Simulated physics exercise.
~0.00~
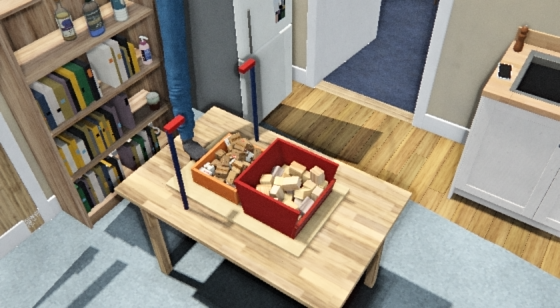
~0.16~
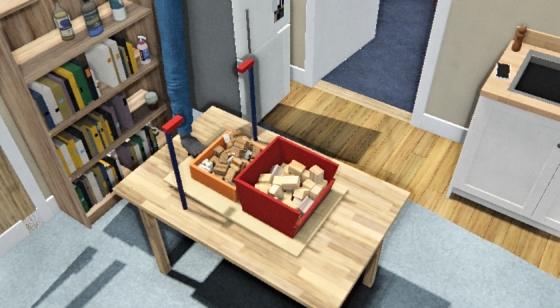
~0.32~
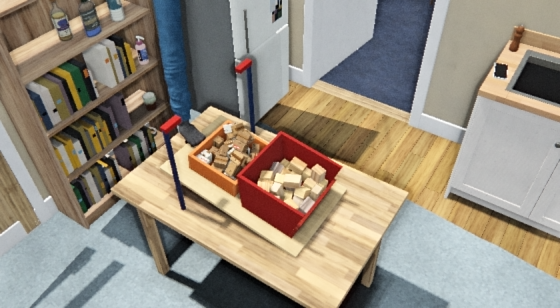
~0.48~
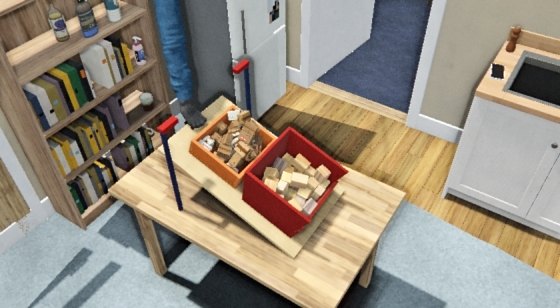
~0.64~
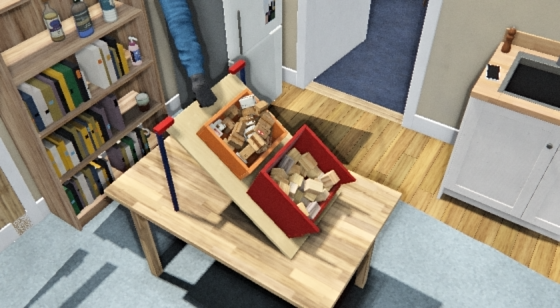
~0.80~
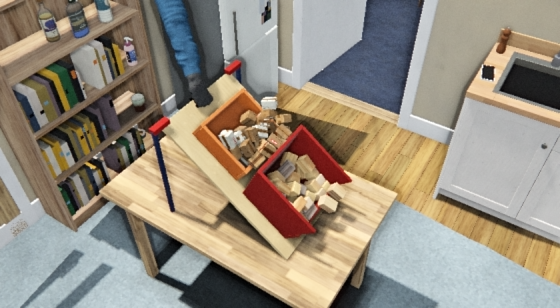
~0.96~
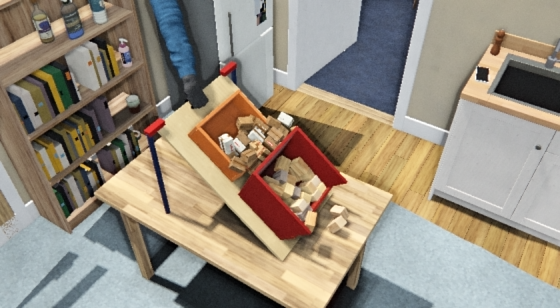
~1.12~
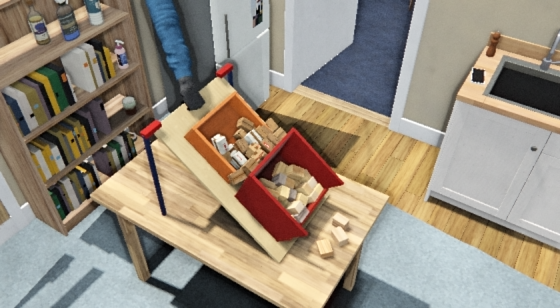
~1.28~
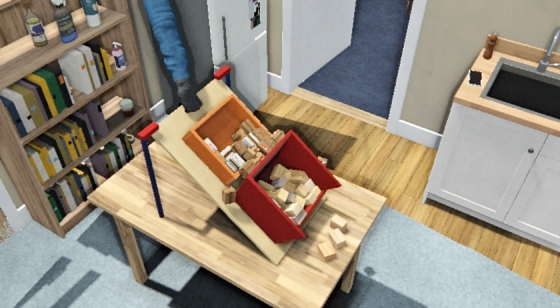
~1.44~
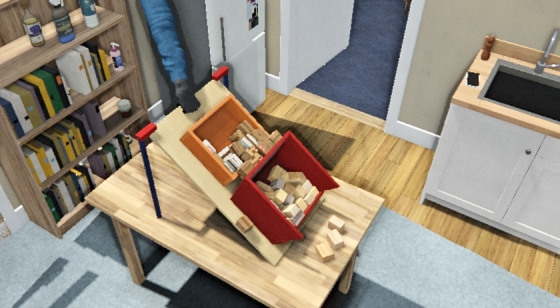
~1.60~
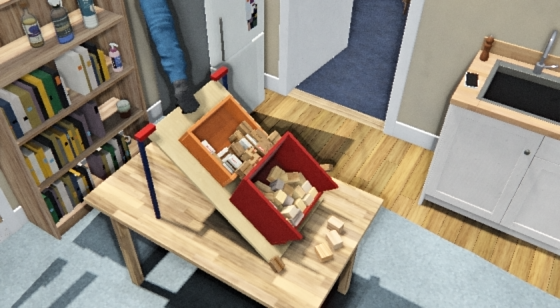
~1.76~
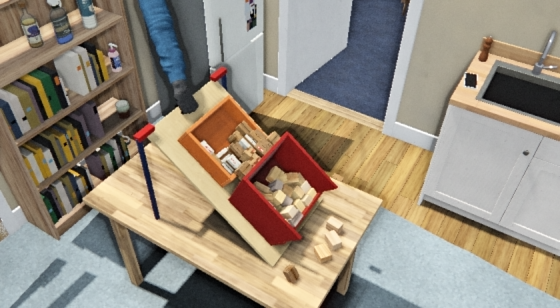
A pale wooden board lies on a light wood table, seen from above in a room with a bookshelf at left, an open doorway behind and a sink counter at right. Fixed on it are an orange crate and, to its right, a larger red crate, both filled with small tan and whitish blocks. The board's left end swings up sharply, tipping both crates to the right, and halts at the red-topped blue posts. Blocks slide and tumble over the crates' lower sides, some dropping onto the table. The board stays tilted, with most blocks still inside and a few scattered beside the red crate.
